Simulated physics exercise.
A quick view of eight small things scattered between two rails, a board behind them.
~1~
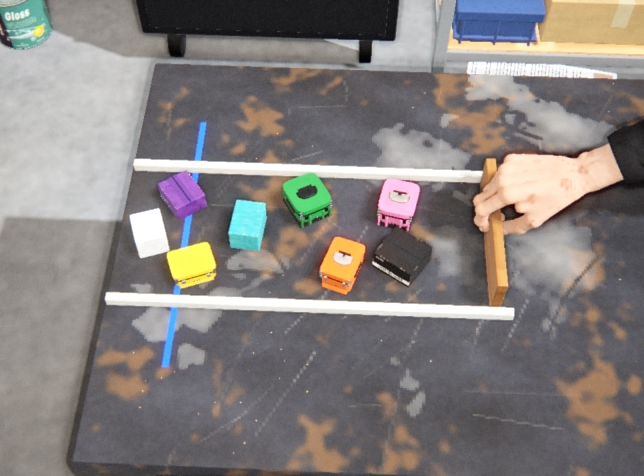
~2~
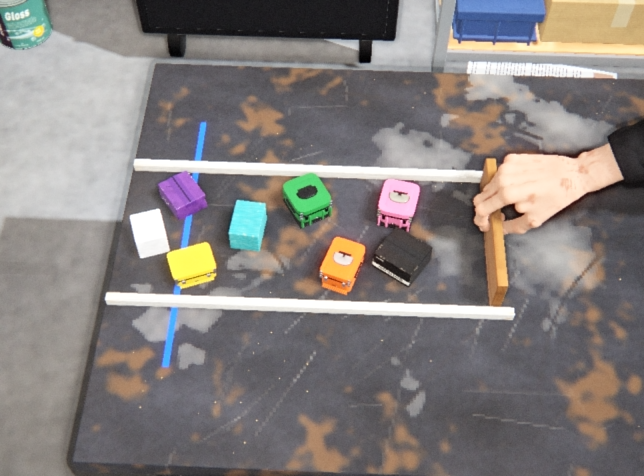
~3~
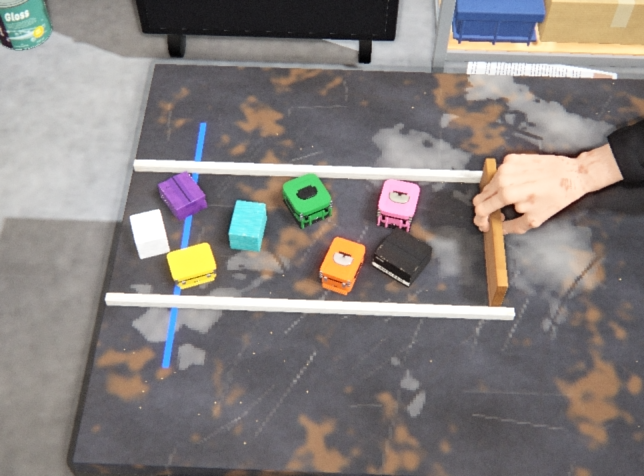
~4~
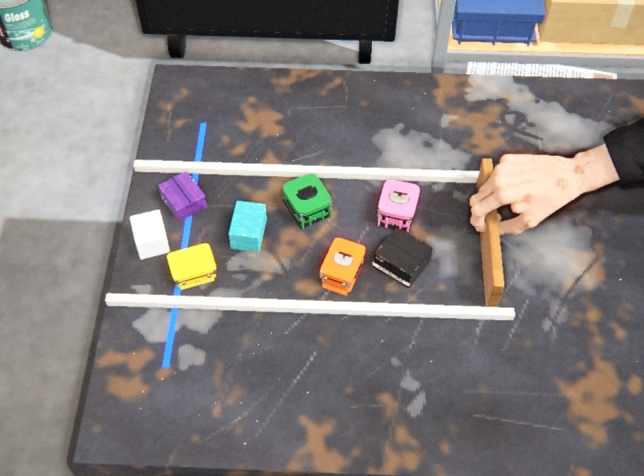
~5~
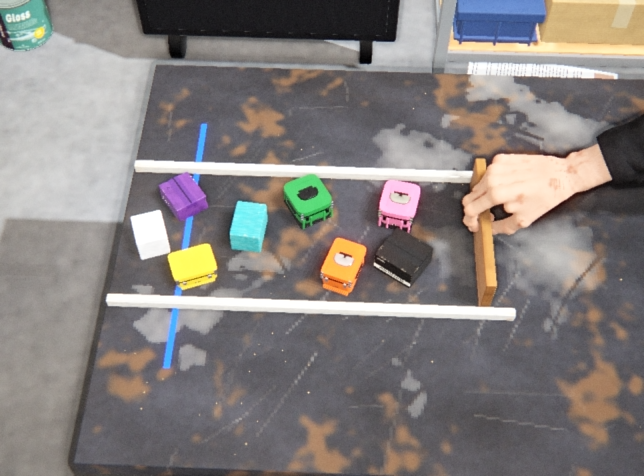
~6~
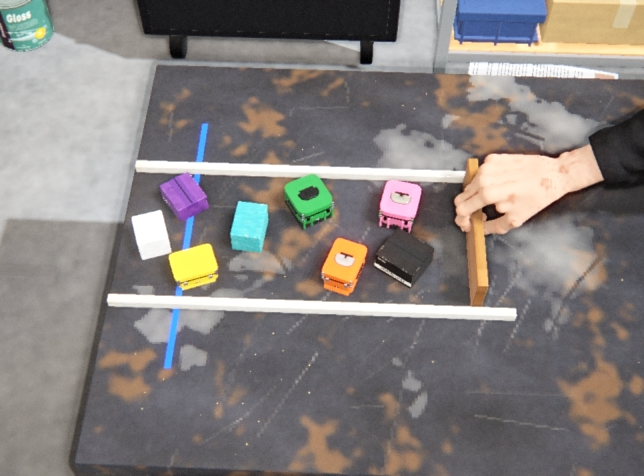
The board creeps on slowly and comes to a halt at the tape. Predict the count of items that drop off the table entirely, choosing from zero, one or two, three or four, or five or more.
The count is three or four.
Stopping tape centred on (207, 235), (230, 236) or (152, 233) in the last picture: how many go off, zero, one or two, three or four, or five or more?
One to two; none; more than four.
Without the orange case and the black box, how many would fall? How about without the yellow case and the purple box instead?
The first removal gives 1, the second gives 1.
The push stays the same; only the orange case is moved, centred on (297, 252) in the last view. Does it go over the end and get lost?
Placed like that, the orange case is fine.
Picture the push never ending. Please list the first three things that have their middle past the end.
First the yellow case, next the purple box, then the white block.
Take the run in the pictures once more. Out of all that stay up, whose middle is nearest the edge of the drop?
Closest in the end is the orange case.
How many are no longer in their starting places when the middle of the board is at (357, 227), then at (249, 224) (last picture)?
Counts: 4 / 7.
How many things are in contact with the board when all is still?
Contact count: 2.
Early on, none off yet; white block at rest near (152, 235); purple box at rest near (184, 197); yellow case at rest near (194, 267).
A while later, none off yet; white block at rest near (149, 234); purple box travelled about its own width near (145, 191); yellow case travelled well along near (126, 268).
Finally, the number that fall off is three or four; lost, yellow case, purple box and white block.
